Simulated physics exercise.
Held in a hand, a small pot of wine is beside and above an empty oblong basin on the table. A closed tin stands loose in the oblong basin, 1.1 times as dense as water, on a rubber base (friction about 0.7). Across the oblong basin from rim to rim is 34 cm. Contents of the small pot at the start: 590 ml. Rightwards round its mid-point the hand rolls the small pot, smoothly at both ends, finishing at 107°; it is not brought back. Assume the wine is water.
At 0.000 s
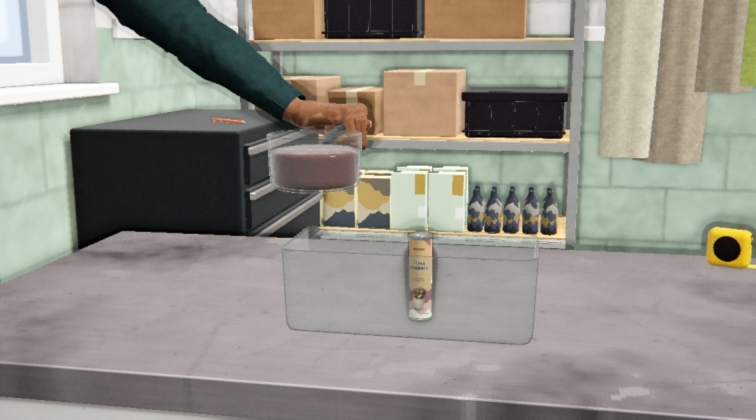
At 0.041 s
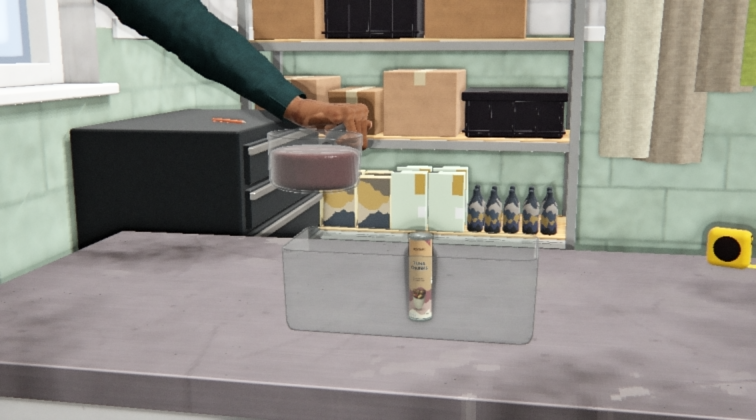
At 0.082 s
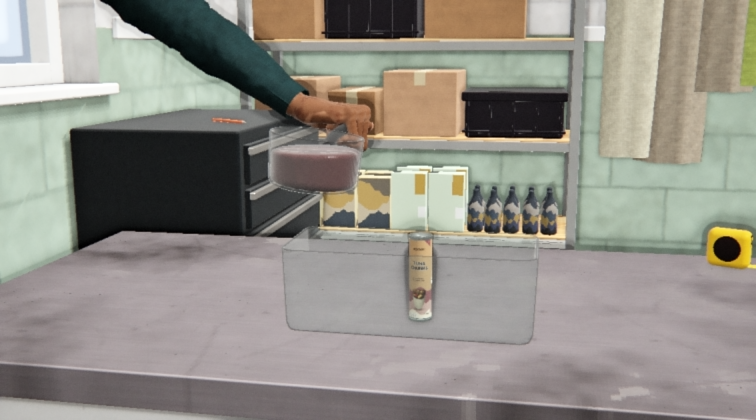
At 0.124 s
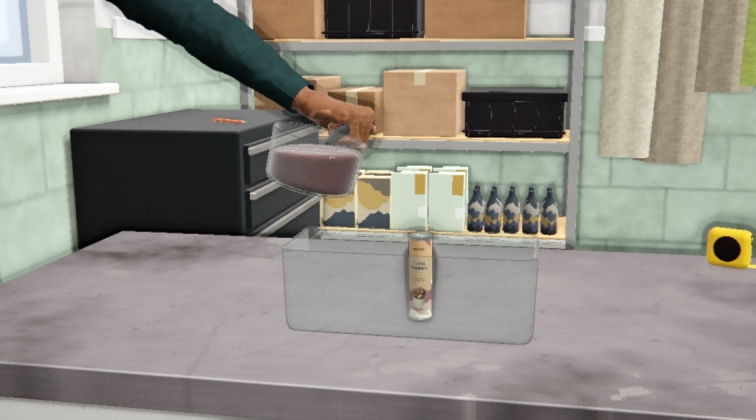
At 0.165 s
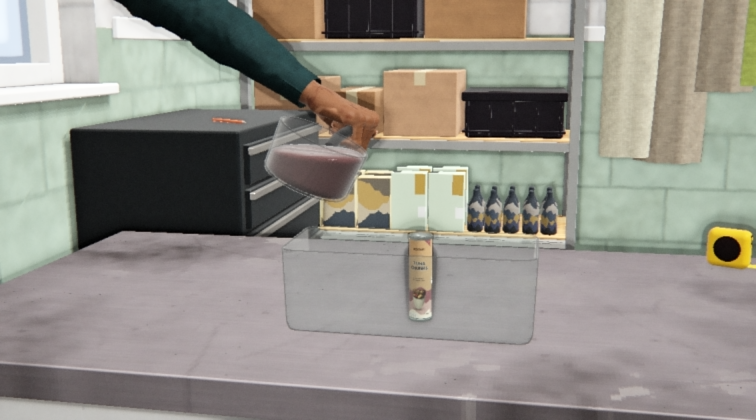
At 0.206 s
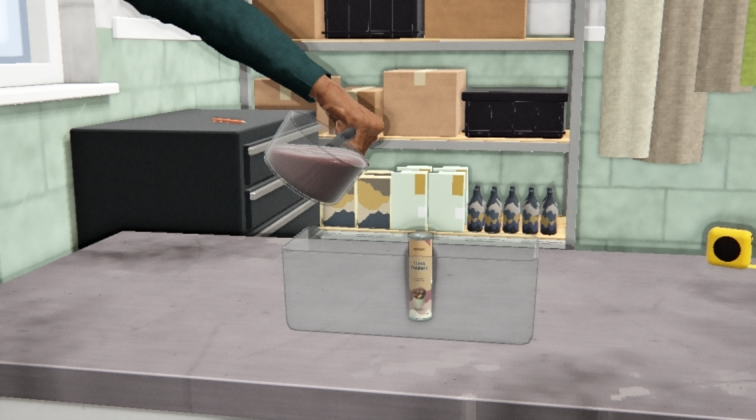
A hand in a dark green sleeve holds a small clear pot of purplish liquid above a clear, oblong basin with a tin standing inside. The hand starts nearly still, then rolls the pot steadily rightwards, lowering its right side, until it leans well over, while the basin and tin stay still.
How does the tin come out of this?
It's going to keep its balance.
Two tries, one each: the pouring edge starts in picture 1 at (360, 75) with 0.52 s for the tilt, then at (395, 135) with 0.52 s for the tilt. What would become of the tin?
The tin overturns the first time and stays vertical the second time.
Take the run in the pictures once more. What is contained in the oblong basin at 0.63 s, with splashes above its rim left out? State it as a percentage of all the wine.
90 per cent or thereabouts.
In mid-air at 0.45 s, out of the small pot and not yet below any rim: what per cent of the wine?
Near 38 per cent at that moment.
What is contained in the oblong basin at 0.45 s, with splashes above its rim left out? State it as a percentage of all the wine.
About 36 per cent.
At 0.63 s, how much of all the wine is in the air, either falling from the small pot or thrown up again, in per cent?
Roughly 5 %.
By 0.45 s the tilt is 102° and 26 per cent is still to pour; the tin stands where it began.
By 0.63 s the tilt is 107° and 5 per cent is still to pour; the tin stands where it began.
By 0.82 s the tilt is 107° and 0 per cent is still to pour; the tin stands where it began.
By 1.02 s the tilt is 107° and 0 per cent is still to pour; the tin stands where it began.
At rest the tin stands where it began.
